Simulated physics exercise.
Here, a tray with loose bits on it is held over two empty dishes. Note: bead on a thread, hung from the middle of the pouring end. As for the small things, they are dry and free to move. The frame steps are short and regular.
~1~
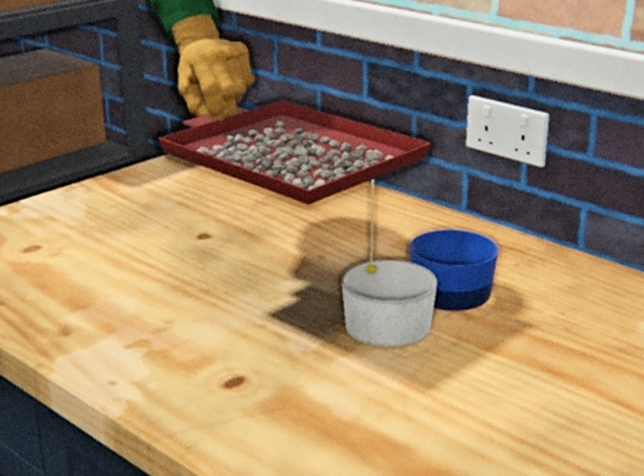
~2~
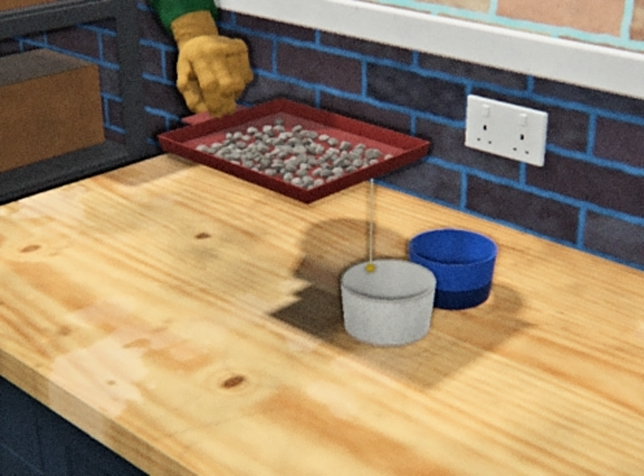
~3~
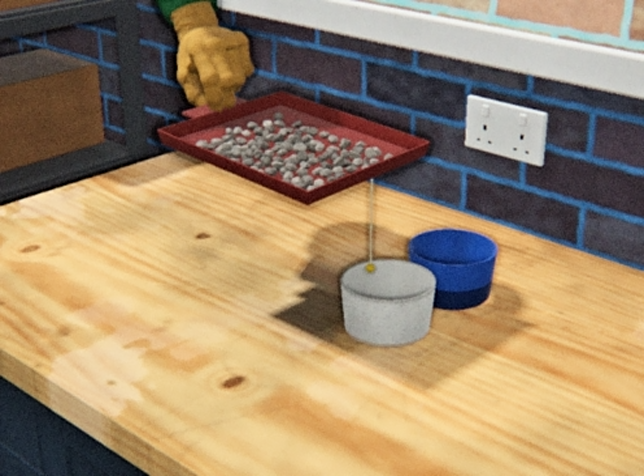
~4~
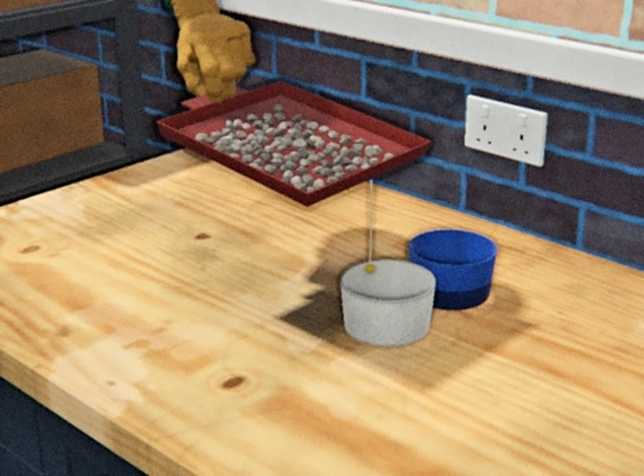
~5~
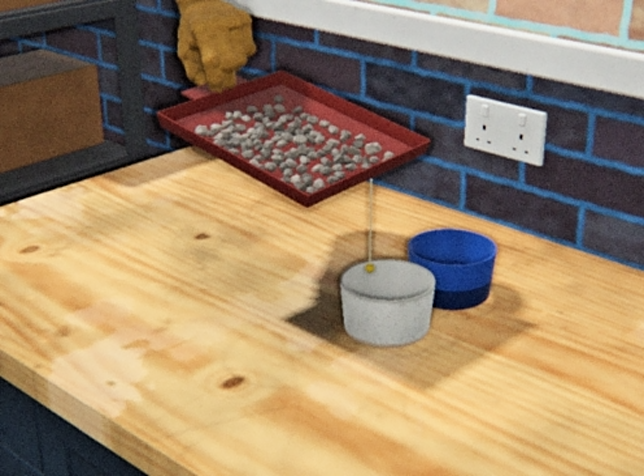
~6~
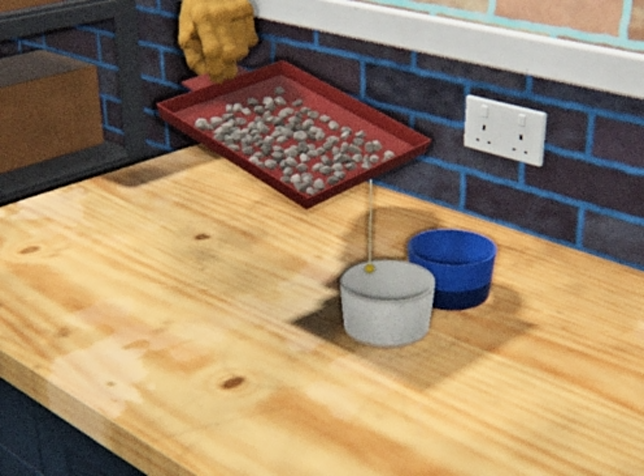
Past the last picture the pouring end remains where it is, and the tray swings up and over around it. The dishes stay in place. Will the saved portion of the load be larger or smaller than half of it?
Minority caught.
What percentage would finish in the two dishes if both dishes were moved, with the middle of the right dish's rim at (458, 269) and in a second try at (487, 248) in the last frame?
Roughly 50% first, roughly 10% second.
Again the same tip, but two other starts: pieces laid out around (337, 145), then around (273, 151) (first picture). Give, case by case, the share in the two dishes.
About 30 %, then about 10 %.
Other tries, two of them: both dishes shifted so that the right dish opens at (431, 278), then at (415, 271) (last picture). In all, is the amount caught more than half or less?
With the first shift the pair saves beyond half; with the second, beyond half.
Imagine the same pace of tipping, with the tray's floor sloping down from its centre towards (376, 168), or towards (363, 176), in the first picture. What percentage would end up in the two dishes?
Lab note: Case 1 near 70 %, case 2 near 40 %.
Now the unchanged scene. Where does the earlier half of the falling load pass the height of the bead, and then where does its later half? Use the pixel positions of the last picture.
Around (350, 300) first; around (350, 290) second.
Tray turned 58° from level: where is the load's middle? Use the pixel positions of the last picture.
The middle of the load sits near (331, 160).
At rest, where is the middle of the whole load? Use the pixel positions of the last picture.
The centre ends up roughly at (354, 365).
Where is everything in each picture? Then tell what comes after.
Corners of the pouring end near (309, 189) and (426, 143), level; middle of the load near (282, 157), bits of gravel; left dish near (425, 315); right dish near (488, 279); bead on its thread near (371, 268), in the first frame.
Corners of the pouring end near (308, 188) and (425, 142), level; middle of the load near (281, 156), in the second frame.
Corners of the pouring end near (308, 190) and (426, 142), tipped barely, lowest at the left corner; middle of the load near (281, 153), in the third frame.
Corners of the pouring end near (308, 192) and (426, 141), tipped a little, lowest at the left corner; middle of the load near (281, 149), in the fourth frame.
Corners of the pouring end near (308, 193) and (426, 140), tipped a little, lowest at the left corner; middle of the load near (281, 144), in the fifth frame.
Corners of the pouring end near (308, 195) and (427, 140), tipped a little, lowest at the left corner; middle of the load near (281, 140); left dish near (423, 315); right dish near (487, 279), in the sixth frame.
Shortly afterwards, tray tipped steeply; the whole lot on the tray.
Next, tray tipped right over; near a quarter on the tray; only a few in the left dish; near half outside both; near a quarter in the air.
Some moments later, tray tipped past a quarter turn; a little in the left dish; the bulk outside both.
In the end, tray tipped past a quarter turn; a little in the left dish; none at all in the right dish; the bulk outside both.
